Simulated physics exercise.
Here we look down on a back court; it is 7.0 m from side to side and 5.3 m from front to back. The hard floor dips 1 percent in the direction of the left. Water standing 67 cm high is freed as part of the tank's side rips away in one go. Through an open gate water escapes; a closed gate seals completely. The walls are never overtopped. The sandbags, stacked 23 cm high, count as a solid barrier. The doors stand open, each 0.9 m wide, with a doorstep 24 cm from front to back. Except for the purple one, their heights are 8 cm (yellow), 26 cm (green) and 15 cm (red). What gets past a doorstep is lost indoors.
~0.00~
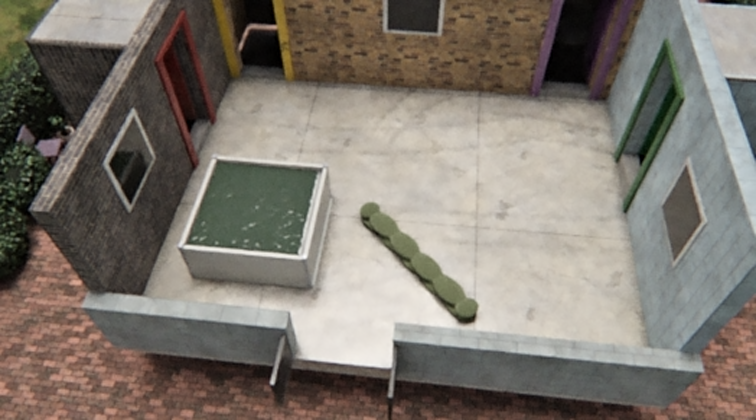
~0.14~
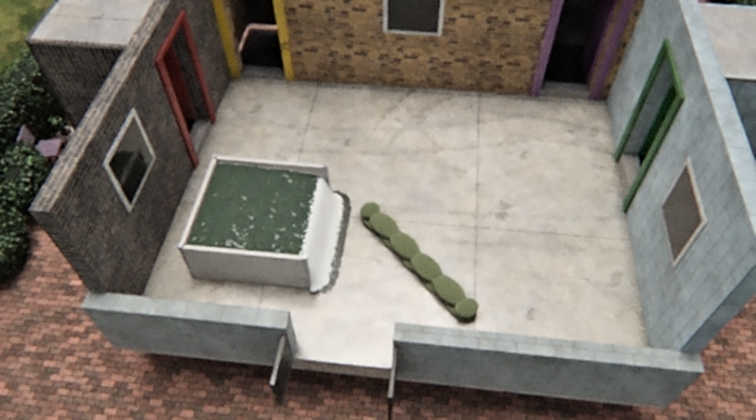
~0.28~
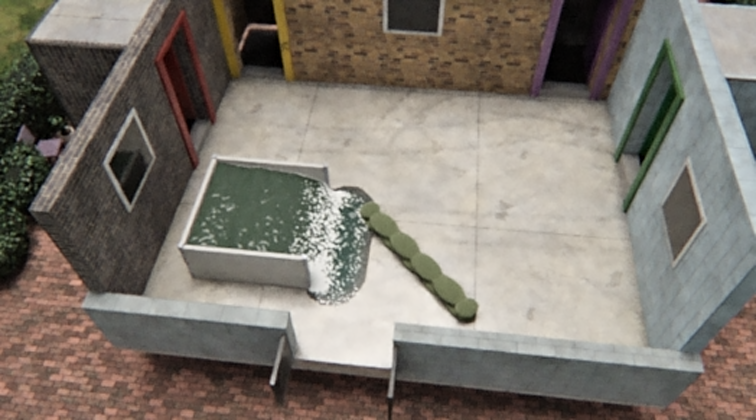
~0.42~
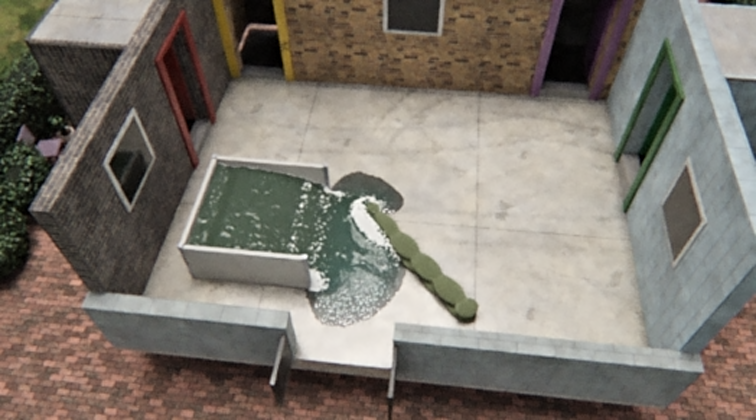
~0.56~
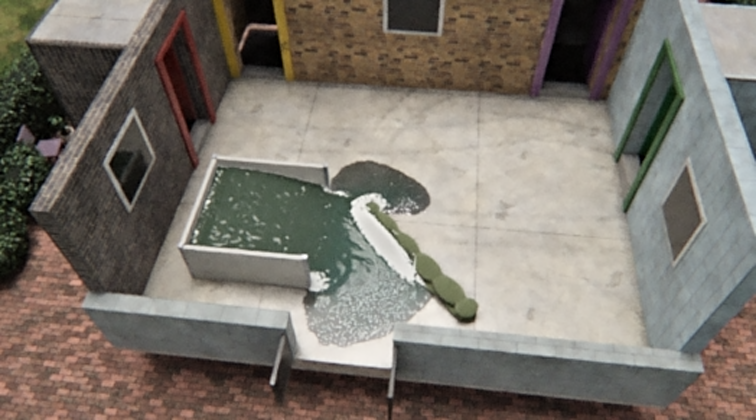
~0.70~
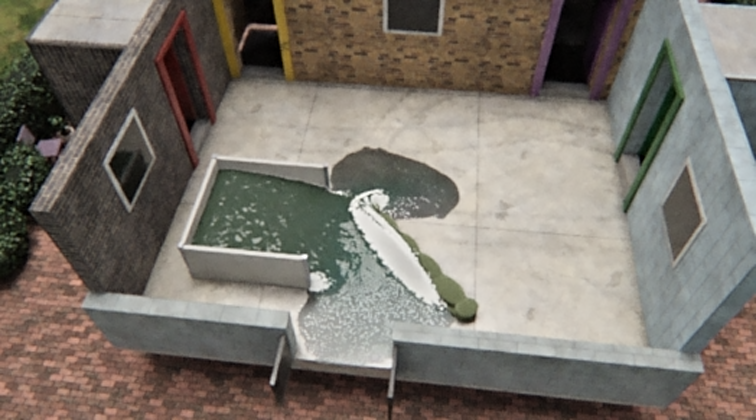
In a walled courtyard with coloured door surrounds, a pale tank of green water stands left of a slanting row of green mounds. The tank's right side gives way and water pours out, foaming against the row, then spreads around its upper end and forward to the gap in the front wall.
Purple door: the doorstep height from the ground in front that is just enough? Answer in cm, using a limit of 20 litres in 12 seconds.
9.5 cm.
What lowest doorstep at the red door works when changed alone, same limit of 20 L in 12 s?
I'd raise red to close to 7.0 cm.
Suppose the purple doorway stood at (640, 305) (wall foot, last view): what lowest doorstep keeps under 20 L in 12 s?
Minimum: Close to 14.5 cm.
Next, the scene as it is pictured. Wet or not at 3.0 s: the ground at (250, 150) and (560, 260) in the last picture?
Note: Point one not yet reached; point two reached.
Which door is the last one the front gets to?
Coming last is the red one.
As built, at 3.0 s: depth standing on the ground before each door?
Centimetres: Yellow = 0, green = 3, red = 0, purple = 7.
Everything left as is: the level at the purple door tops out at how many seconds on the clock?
Peak time: About 4.5 s.
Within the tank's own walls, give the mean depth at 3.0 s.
It averages near 14 cm.
After 1.4 s water covers 30 % of the floor, deepest (44 cm) near (432, 355); it has not reached the purple door.
After 3.0 s water covers 60 % of the floor, deepest (24 cm) near (643, 376); 7 cm at the purple door, 0 litres in over its 14 cm doorstep.
After 12.0 s water covers 90 % of the floor, deepest (12 cm) near (136, 313); 1 cm at the purple door, 3 litres in over its 14 cm doorstep.
At the purple door as built, the water arrived by 2.4 s and peaked near 16 cm at 4.6 s.
With a doorstep of 8 cm, 32 litres would have come in within the 12 s; with 11.5 cm, 10 litres. So under 20 litres takes about 9.5 cm.
